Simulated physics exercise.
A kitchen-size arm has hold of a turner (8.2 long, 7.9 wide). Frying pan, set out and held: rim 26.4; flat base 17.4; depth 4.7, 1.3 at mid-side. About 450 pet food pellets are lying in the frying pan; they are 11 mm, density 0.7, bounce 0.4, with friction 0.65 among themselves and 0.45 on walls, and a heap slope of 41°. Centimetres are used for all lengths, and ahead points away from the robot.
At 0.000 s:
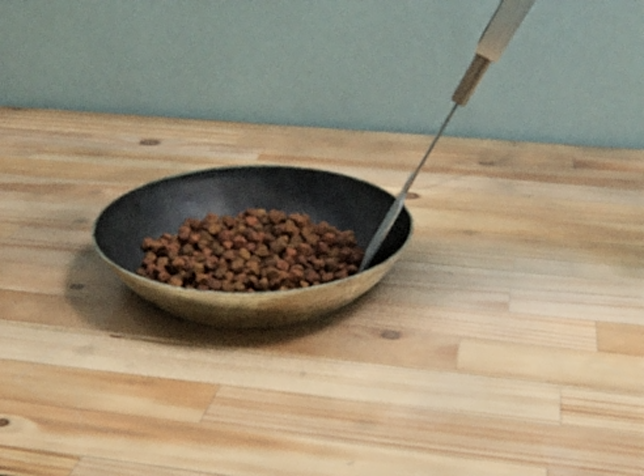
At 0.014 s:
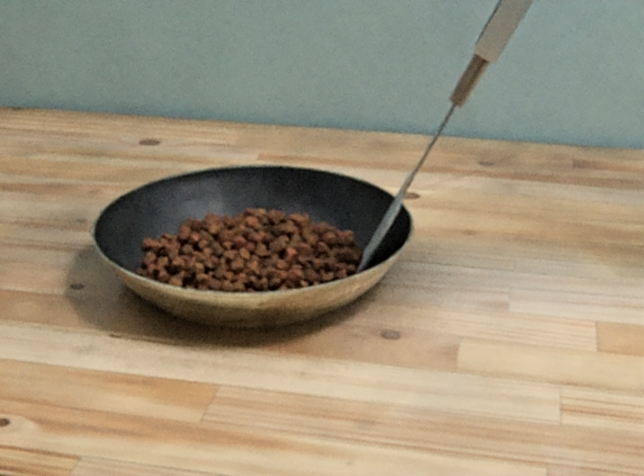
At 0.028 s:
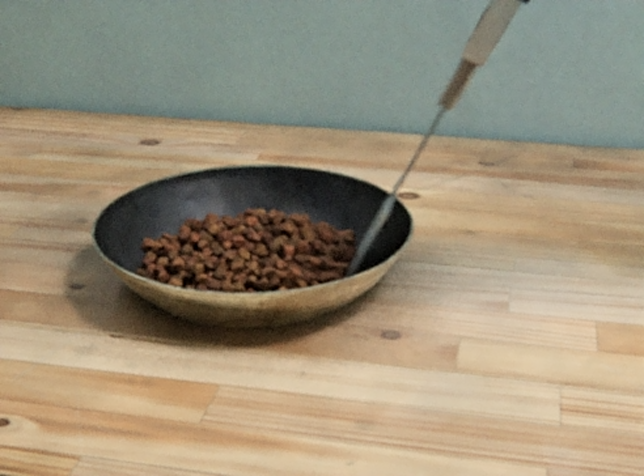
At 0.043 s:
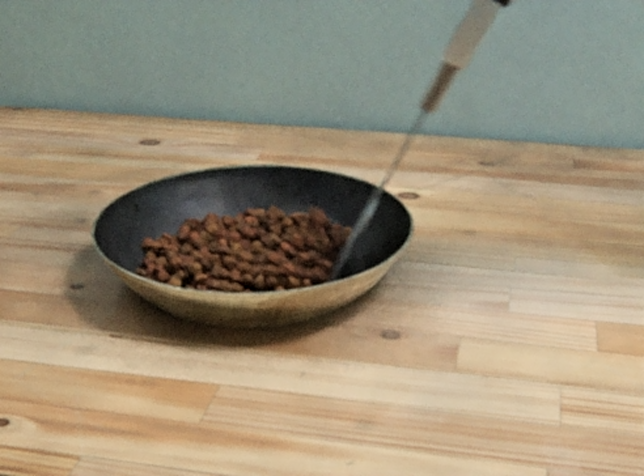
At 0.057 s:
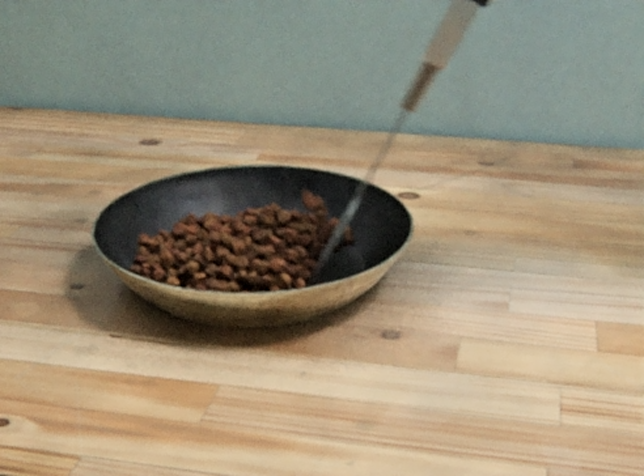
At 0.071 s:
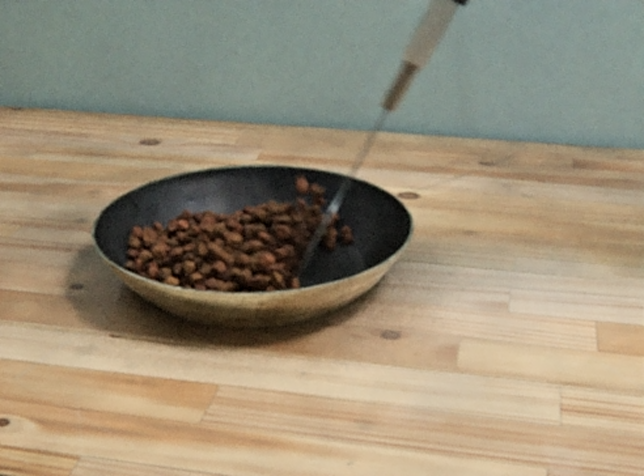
A thin-bladed turner starting still at the right side of a frying pan, then pushing brown pellets leftward into a heap.
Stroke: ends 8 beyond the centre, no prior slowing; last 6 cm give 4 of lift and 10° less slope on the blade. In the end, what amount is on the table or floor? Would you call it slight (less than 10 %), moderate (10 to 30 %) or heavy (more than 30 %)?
I would call it moderate, 10 to 30 %.
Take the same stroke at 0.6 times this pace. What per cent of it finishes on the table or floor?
Near 5 in a hundred.
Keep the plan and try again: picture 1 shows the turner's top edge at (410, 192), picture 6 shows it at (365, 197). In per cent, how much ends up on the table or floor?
Some 5 percent ends up on the table or floor.
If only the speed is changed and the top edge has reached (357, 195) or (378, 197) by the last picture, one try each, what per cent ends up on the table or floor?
That comes to about 15 and about 0 percent, in that order.
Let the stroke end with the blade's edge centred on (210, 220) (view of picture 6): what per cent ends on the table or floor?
Around 5 percent ends on the table or floor.
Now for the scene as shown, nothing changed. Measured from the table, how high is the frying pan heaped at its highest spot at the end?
About 5.5 cm above the table.
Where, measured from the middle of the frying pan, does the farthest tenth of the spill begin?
That distance is around 35 cm.
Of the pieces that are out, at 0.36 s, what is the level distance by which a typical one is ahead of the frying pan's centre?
Roughly 20 centimetres ahead.
By 0.11 s, sloping 64°, highest piece 8 above the table; 449 in the frying pan.
By 0.15 s, sloping 61°, highest piece 9 above the table; 449 in the frying pan.
By 0.36 s, sloping 54°, highest piece 16 above the table; 375 in the frying pan, 57 on the table or floor, 17 on the blade or in flight.
By 1.41 s, sloping 54°, highest piece 5 above the table; 374 in the frying pan, 75 on the table or floor.
Final count, 374 in the frying pan, 75 on the table or floor. That is 17 % on the table or floor.
